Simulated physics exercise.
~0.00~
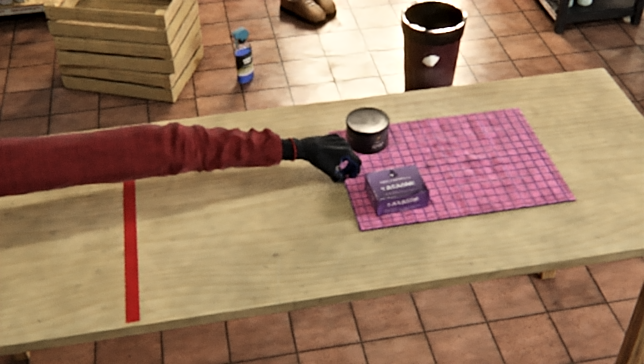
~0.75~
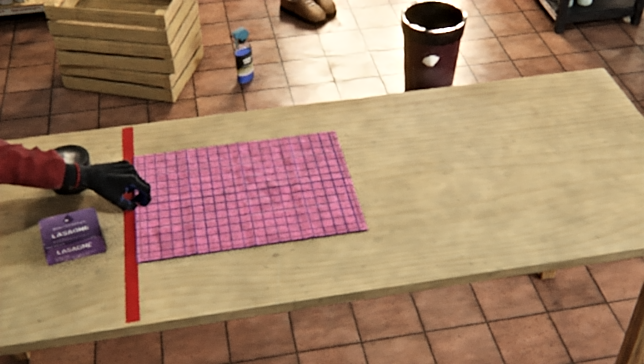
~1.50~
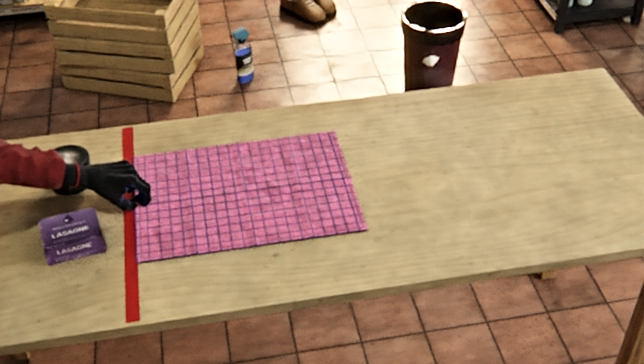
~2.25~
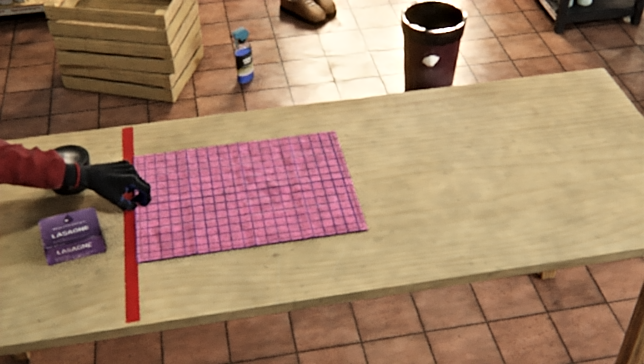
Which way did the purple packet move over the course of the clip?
The purple packet moved to the left, ending up on the bare table beyond the red tape.
On a pale wooden table in a tiled room, a black-gloved hand pulled a pink tea towel left to a red line of tape and stopped, and the black tub and purple packet riding on it ended up off its front edge, past the tape.
